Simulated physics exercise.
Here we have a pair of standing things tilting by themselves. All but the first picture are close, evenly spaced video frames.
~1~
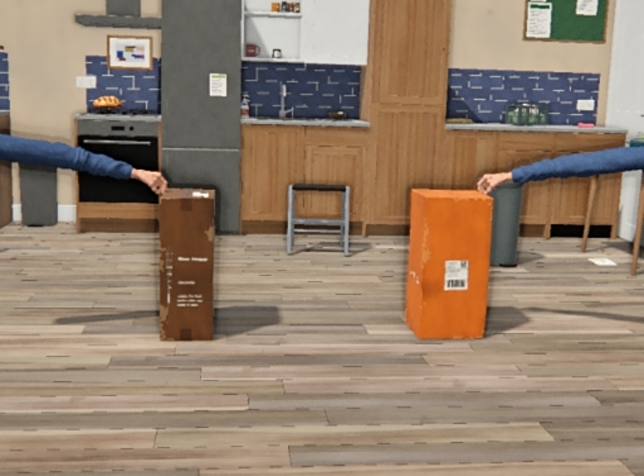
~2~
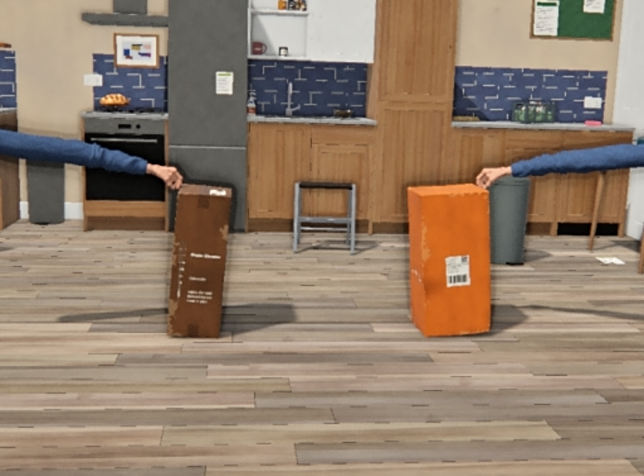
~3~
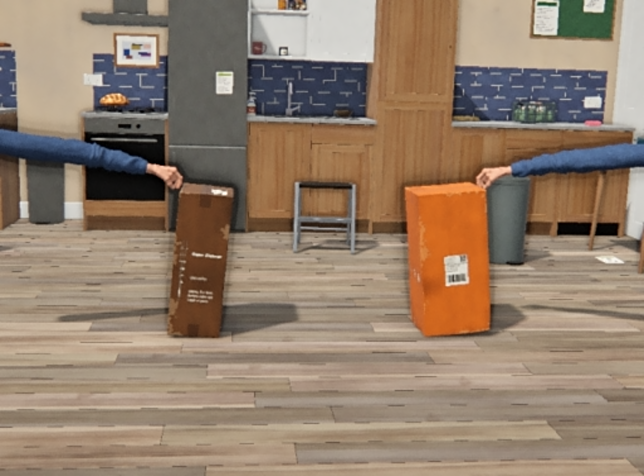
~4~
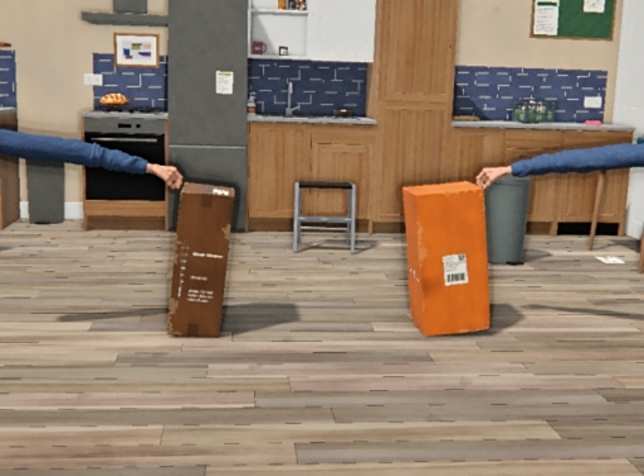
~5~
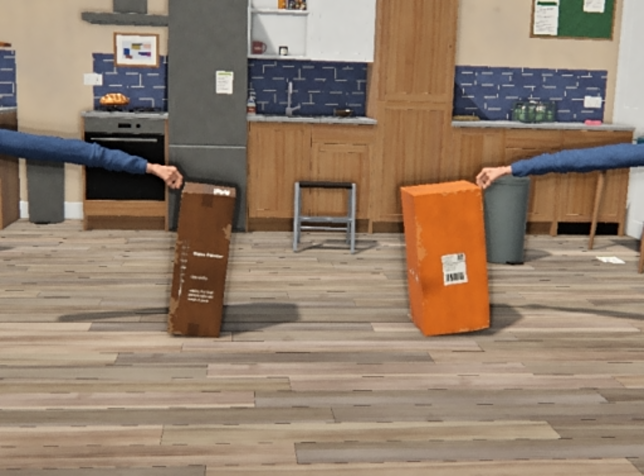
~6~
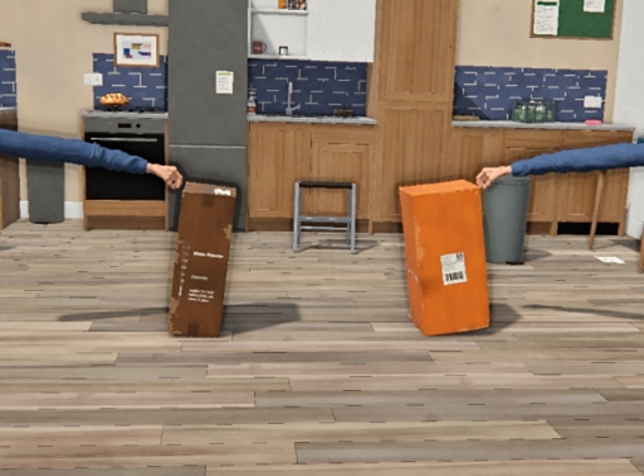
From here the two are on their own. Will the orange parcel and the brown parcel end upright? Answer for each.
In the end the orange parcel settles on its feet, the brown parcel settles on its feet.
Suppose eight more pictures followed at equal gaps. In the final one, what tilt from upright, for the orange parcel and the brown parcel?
It would show 8° and 4°.
Then, 0.24 s on from there, orange parcel 6° off upright near (446, 257); brown parcel upright near (194, 260).
Then, 0.46 s on from there, orange parcel 4° off upright near (459, 259); brown parcel 2° off upright near (192, 260).
Then, 0.72 s on from there, orange parcel upright near (452, 259); brown parcel upright near (194, 261).
In the end, the orange parcel rocks back upright, near (454, 261); the brown parcel rocks back upright, near (195, 261).
